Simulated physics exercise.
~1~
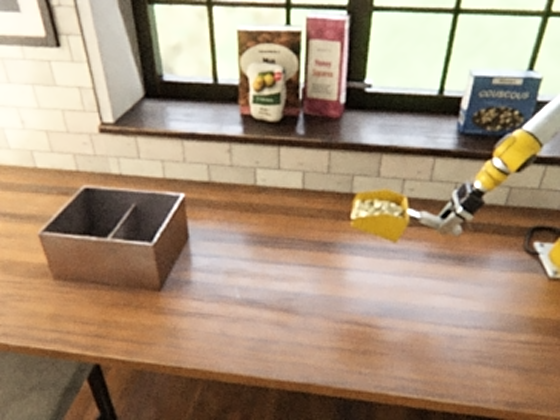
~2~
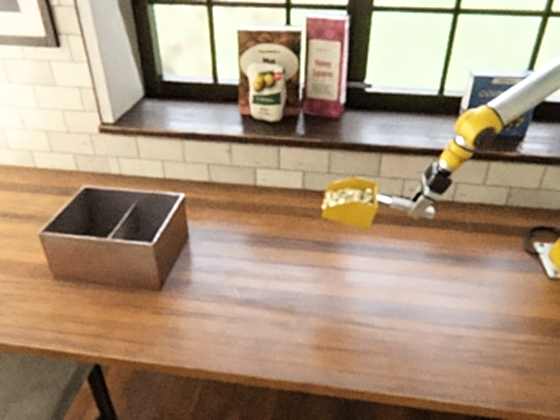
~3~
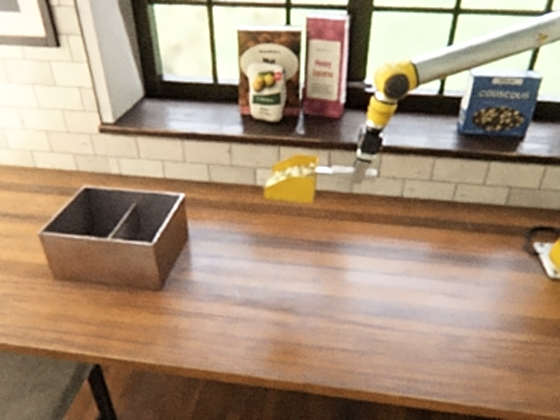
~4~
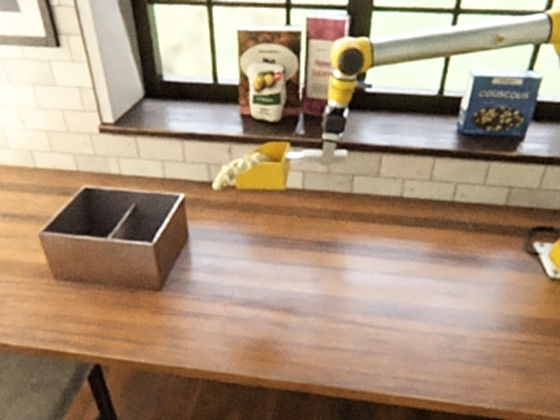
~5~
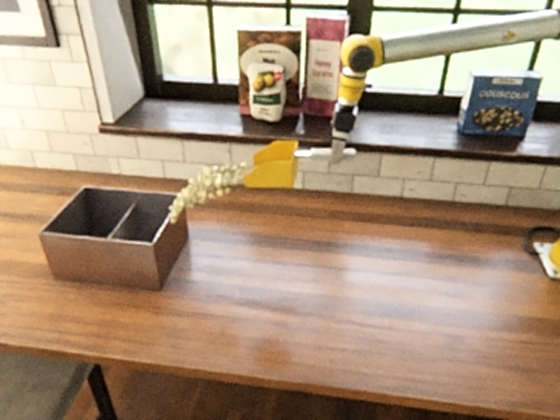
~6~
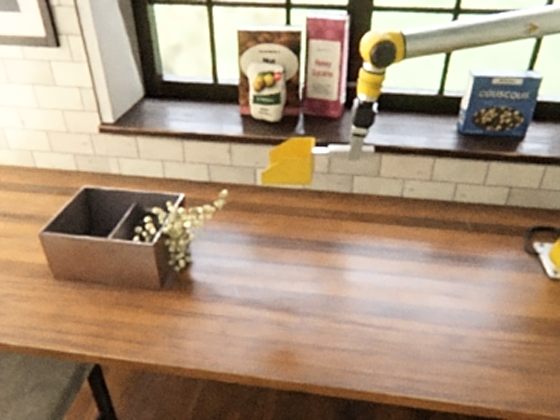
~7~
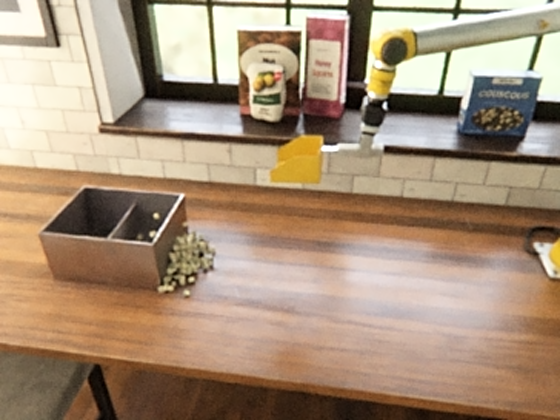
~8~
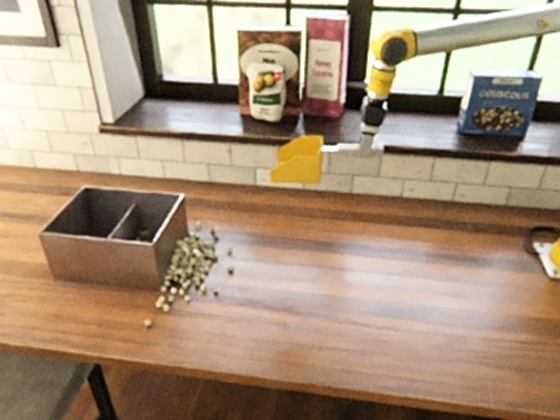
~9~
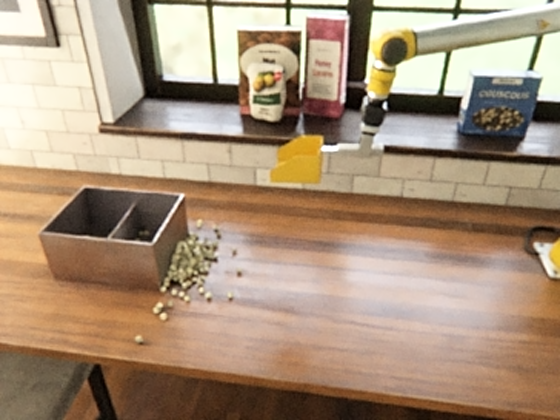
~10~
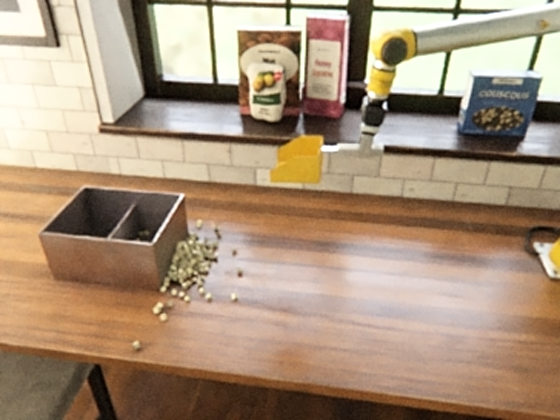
Small vegetable pieces fly from a robot arm's yellow scoop, mostly landing beside a divided box.
